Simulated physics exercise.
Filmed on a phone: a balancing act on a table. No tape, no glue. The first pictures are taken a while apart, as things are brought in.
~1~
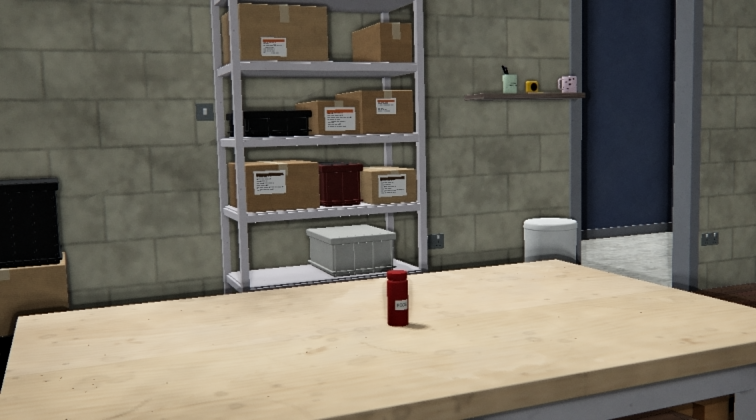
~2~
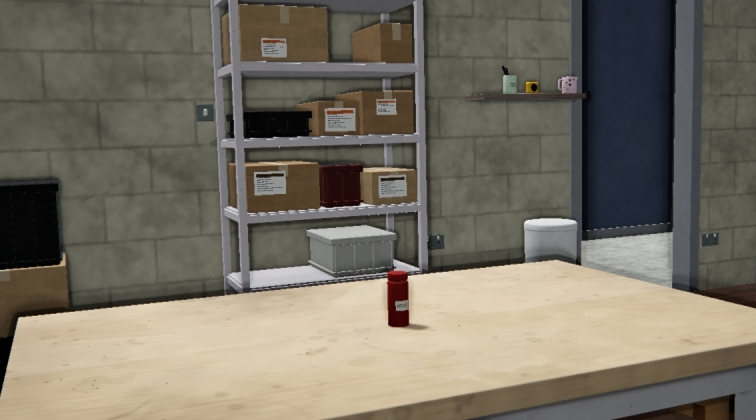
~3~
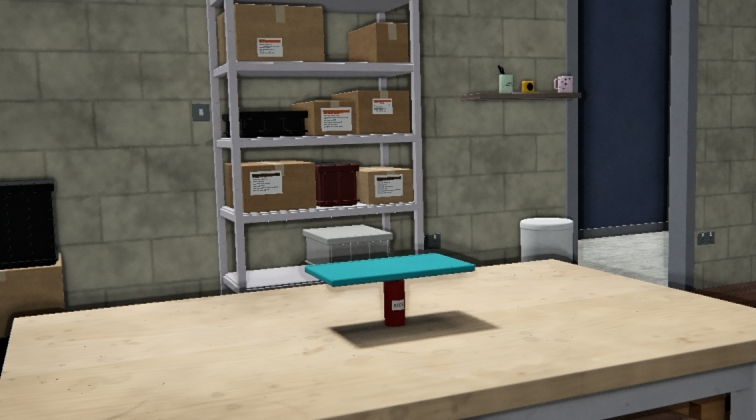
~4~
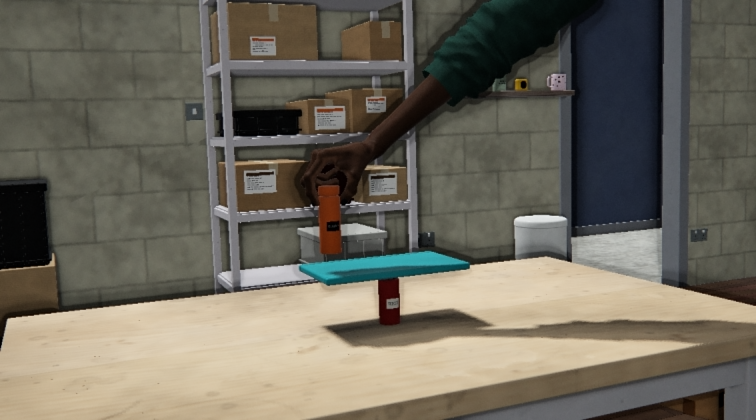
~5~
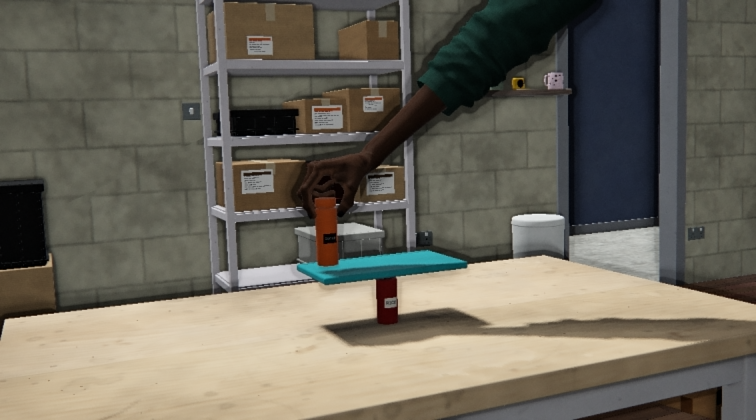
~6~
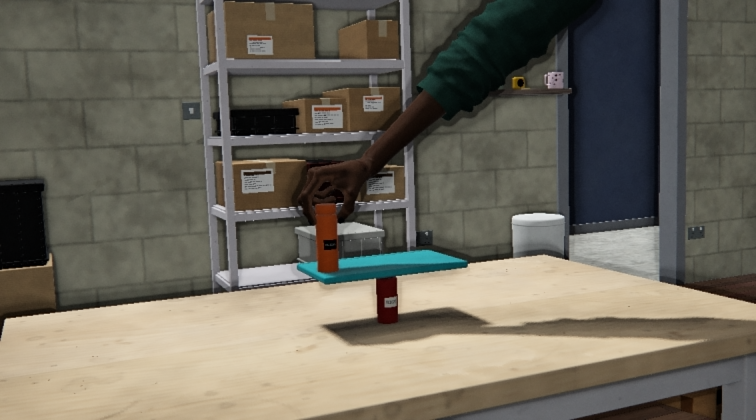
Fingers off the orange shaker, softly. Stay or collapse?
Outcome: The stack loses its balance.
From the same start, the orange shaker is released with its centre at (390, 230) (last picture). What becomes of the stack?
Then it keeps its balance.
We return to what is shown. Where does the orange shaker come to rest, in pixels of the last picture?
Around (253, 336).
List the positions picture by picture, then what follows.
In the first frame, the last thing is not in view yet; red shaker (398, 298).
In the second frame, the last thing is not in view yet; red shaker (398, 299).
In the third frame, the last thing is not in view yet; red shaker (394, 298).
The fourth frame shows still above its spot; orange shaker (330, 219); red shaker (389, 296).
The fifth frame shows still above its spot; orange shaker (327, 231); red shaker (387, 296).
The sixth frame shows set down, still held; orange shaker (327, 238); red shaker (387, 295).
Then, 0.30 s on from there, orange shaker now fallen; turquoise lid turned 40° from how it was put.
Then, 0.40 s on from there, turquoise lid turned 49° from how it was put.
Then, 0.60 s on from there, turquoise lid turned 33° from how it was put.
In the end, fallen, orange shaker and turquoise lid; red shaker unmoved. At the end, from the last picture's camera, orange shaker near (253, 336). The stack comes apart.
